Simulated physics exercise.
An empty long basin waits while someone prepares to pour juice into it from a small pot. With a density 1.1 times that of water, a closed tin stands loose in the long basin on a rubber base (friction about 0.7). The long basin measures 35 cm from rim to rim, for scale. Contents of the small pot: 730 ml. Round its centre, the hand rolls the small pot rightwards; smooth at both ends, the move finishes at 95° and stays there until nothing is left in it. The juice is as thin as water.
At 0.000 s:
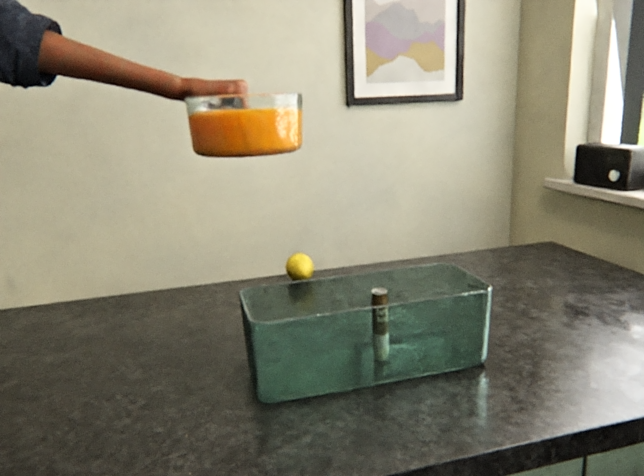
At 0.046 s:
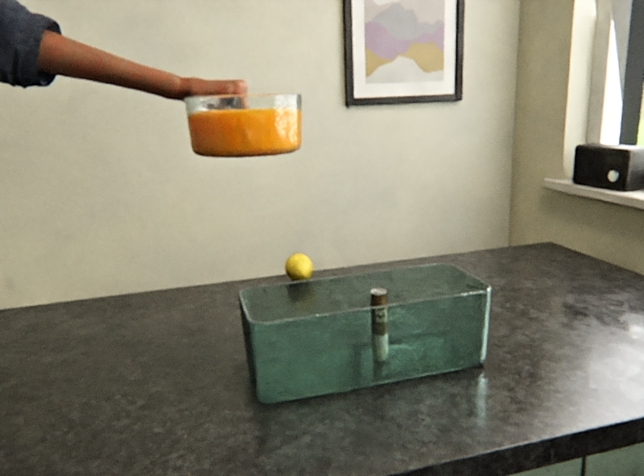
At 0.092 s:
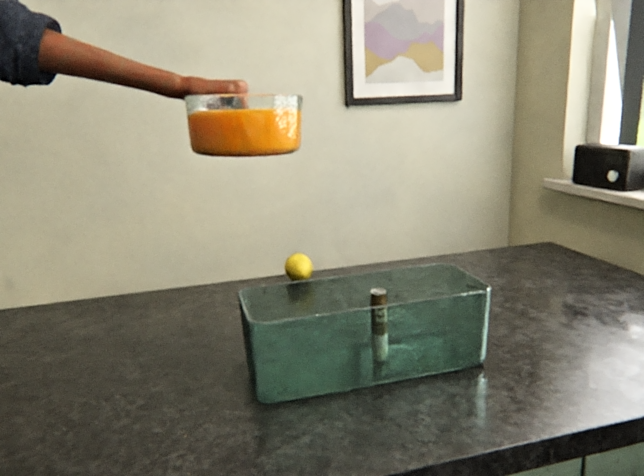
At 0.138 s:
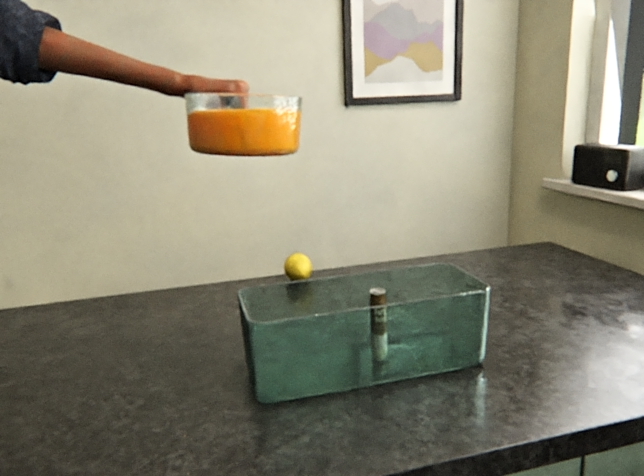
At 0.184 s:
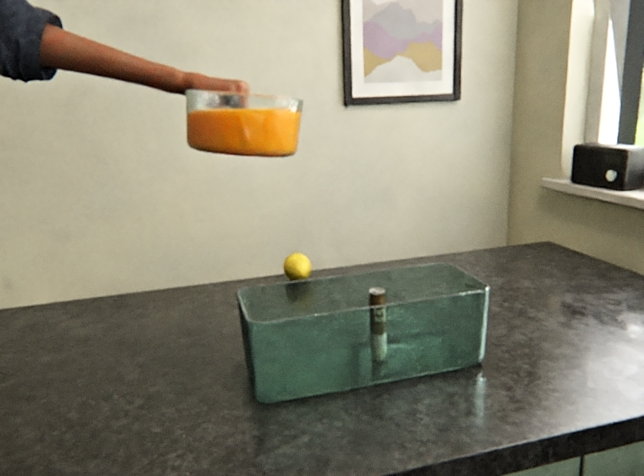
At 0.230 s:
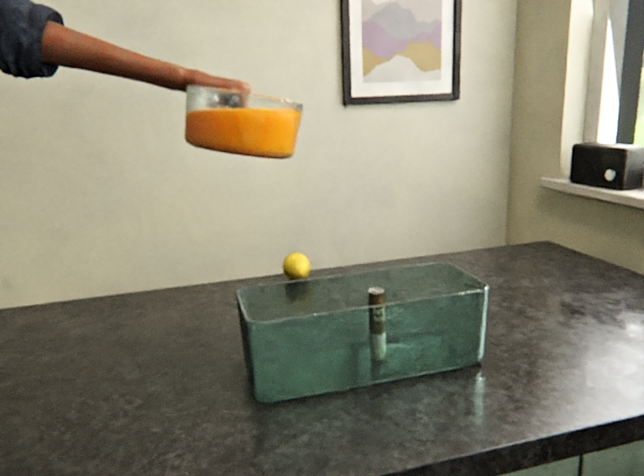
A hand slowly tilts a small pot of orange juice slightly rightwards above a long basin.
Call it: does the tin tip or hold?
It tips.
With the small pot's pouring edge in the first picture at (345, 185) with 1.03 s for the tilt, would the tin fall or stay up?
It does not tip.
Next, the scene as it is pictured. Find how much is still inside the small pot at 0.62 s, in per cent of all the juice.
Still held: Roughly 60 % of the total.
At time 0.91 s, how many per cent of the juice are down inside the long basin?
Reading: Approx. 62 %.
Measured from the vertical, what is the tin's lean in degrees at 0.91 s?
It is at some 0°.
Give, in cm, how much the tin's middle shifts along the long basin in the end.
Around 7.5 cm.
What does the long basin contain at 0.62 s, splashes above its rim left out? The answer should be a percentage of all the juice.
Near 2 in a hundred.
After 0.62 s the tilt is 62° and 61 per cent is still to pour; the tin stands where it began.
After 0.91 s the tilt is 92° and 14 per cent is still to pour; the tin stands where it began.
After 1.21 s the tilt is 95° and 2 per cent is still to pour; the tin leans 38°.
After 1.53 s the tilt is 95° and 1 per cent is still to pour; the tin lies on its side.
In the end the tin lies on its side.
